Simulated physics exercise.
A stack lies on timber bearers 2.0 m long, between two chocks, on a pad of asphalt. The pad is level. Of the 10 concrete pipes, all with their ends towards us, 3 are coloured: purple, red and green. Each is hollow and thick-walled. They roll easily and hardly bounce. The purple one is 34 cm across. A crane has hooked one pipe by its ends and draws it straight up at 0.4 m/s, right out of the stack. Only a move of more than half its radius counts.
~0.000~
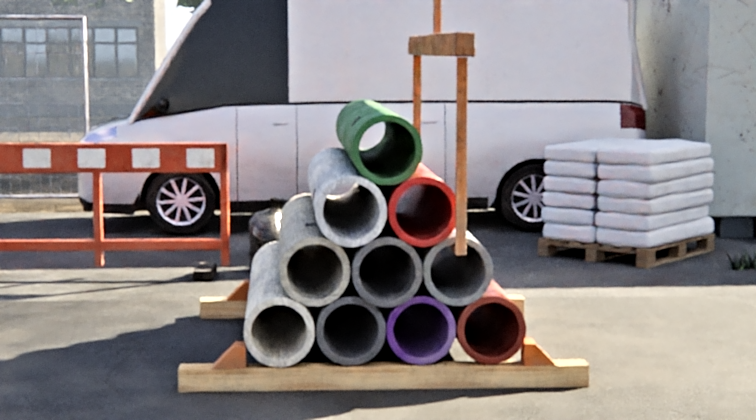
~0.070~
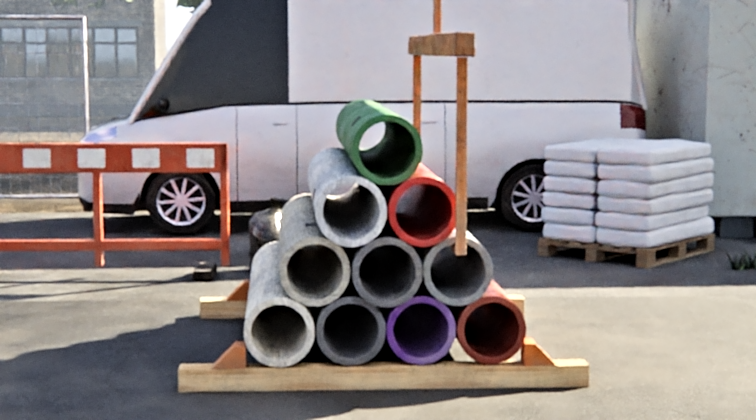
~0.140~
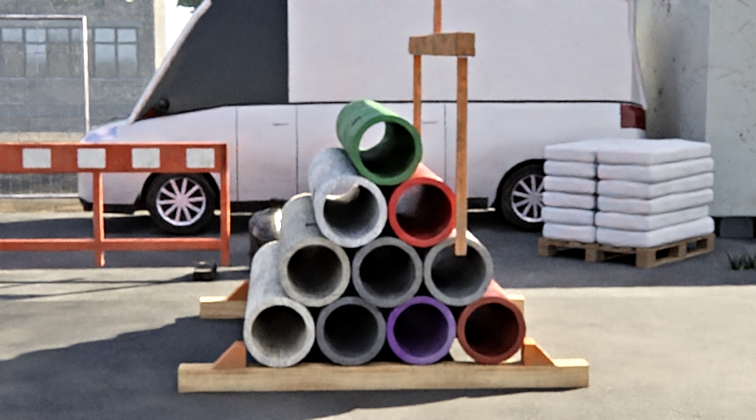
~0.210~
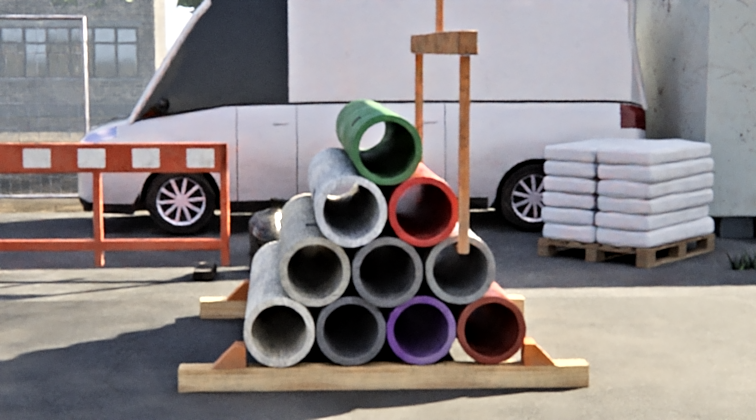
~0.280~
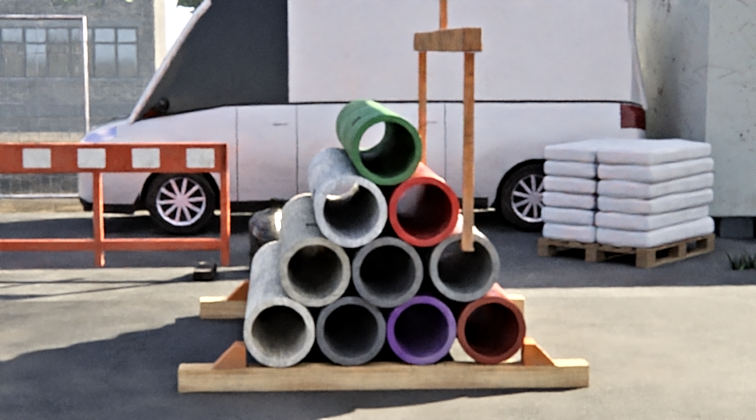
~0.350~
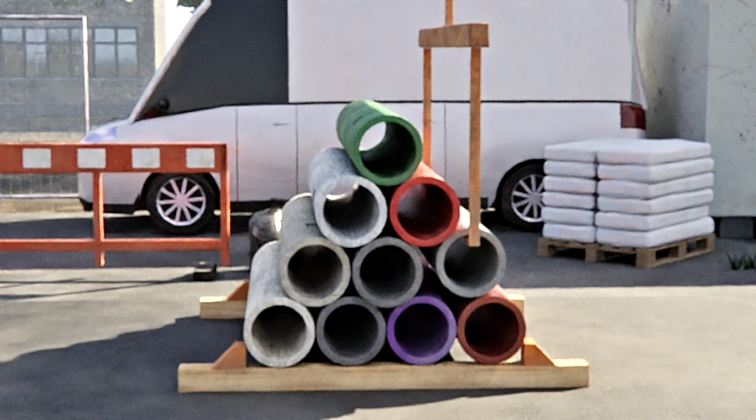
On an asphalt yard seen end-on from a still camera, a stack of pipes rests on timber bearers before a white van, between an orange-red barrier and pallets of white sacks. Green tops the mostly grey pile, with red below it and purple and dull red at bottom right. A hanging crane frame, motionless at first, slowly draws the right-hand grey pipe above the bottom row slightly up and rightward.
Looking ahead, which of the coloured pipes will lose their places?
Purple holds its place. Red shifts. Green moves out of place.
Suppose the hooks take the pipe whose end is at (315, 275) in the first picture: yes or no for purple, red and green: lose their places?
Then purple no, red no, green yes.
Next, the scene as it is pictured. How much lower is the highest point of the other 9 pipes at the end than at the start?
About 30 cm.
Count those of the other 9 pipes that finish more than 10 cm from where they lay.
The count is 2.
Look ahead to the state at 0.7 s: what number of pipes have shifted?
0 by then.
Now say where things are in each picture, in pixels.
Purple at (422, 332), red at (424, 212), green at (388, 151); hooked one at (458, 272); the pad is level; 4 of the 10 form the bottom row, in the first frame.
Purple at (422, 332), red at (424, 212), green at (388, 151); hooked one at (458, 272), in the second frame.
Purple at (422, 332), red at (424, 212), green at (388, 151); hooked one at (459, 272), in the third frame.
Purple at (422, 332), red at (424, 211), green at (388, 151); hooked one at (461, 270), up 1 cm, in the fourth frame.
Purple at (422, 332), red at (424, 211), green at (388, 151); hooked one at (465, 267), up 2 cm, in the fifth frame.
Purple at (422, 332), red at (425, 211), green at (388, 151); hooked one at (472, 263), up 4 cm, in the sixth frame.
After 0.6 s, purple is where it was; red is 4 cm further right and 2 cm lower; green is 4 cm further right and 2 cm lower; 0 of the other 9 have shifted.
After 0.7 s, red is 5 cm further right and 4 cm lower; green is 5 cm further right and 4 cm lower; no change for purple; 0 of the other 9 have shifted.
After 0.9 s, red is 12 cm further right and 11 cm lower; green is 12 cm further right and 11 cm lower; no change for purple; 2 of the other 9 have shifted.
At rest (1.5 s), purple is where it was; red is 17 cm further right and 29 cm lower; green is 17 cm further right and 29 cm lower; 2 of the other 9 have shifted.
